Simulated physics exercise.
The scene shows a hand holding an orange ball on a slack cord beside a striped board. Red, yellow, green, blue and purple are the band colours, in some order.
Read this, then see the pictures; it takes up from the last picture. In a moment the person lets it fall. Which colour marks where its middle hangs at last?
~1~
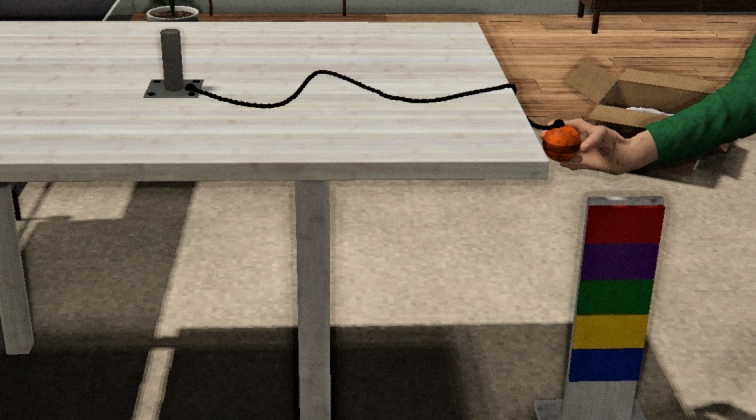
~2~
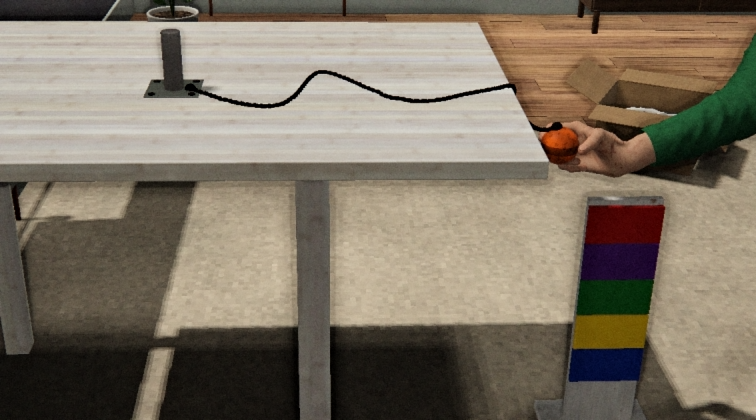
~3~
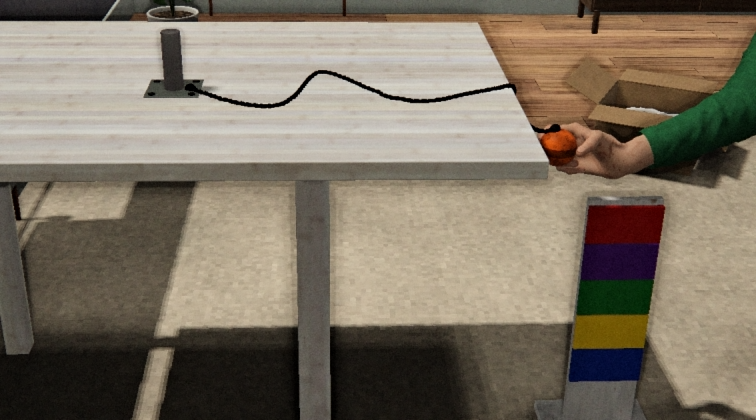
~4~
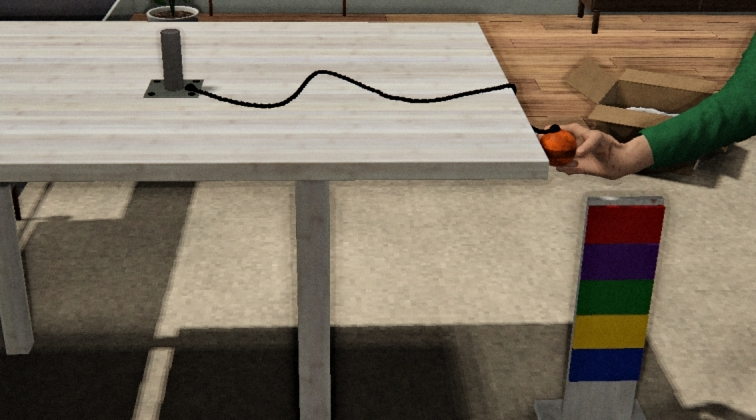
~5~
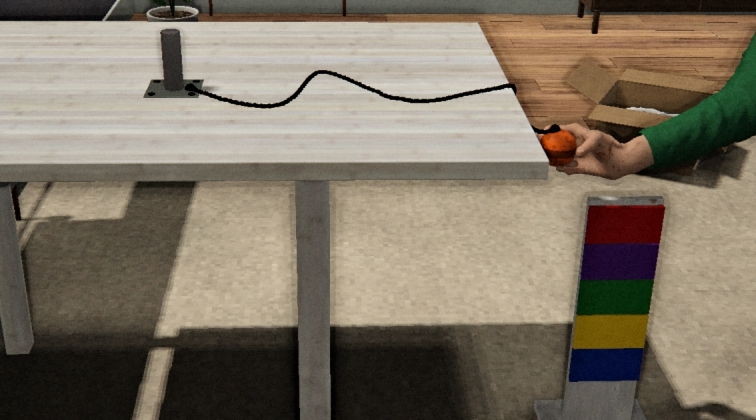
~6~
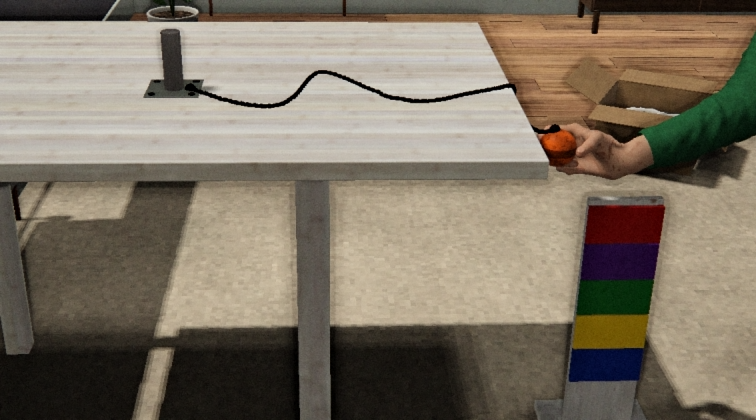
Green.
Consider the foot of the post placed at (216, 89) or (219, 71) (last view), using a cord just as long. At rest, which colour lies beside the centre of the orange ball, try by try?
Try one - yellow; try two - yellow.
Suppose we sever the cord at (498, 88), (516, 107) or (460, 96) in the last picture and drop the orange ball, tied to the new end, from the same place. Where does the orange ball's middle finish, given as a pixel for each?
Try by try: (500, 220), (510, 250) and (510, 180).
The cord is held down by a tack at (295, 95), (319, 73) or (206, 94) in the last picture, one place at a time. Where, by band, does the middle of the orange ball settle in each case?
First try purple, second try red, third try green.
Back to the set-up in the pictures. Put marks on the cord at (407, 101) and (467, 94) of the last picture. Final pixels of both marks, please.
Result - first point (511, 111), second point (508, 171).
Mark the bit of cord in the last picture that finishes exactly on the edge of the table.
The bit in question sits close to (387, 97).
Early on, ball near (515, 288); level with green.
Midway, ball near (482, 297); level with green.
Finally, ball near (498, 298); level with green. At green.
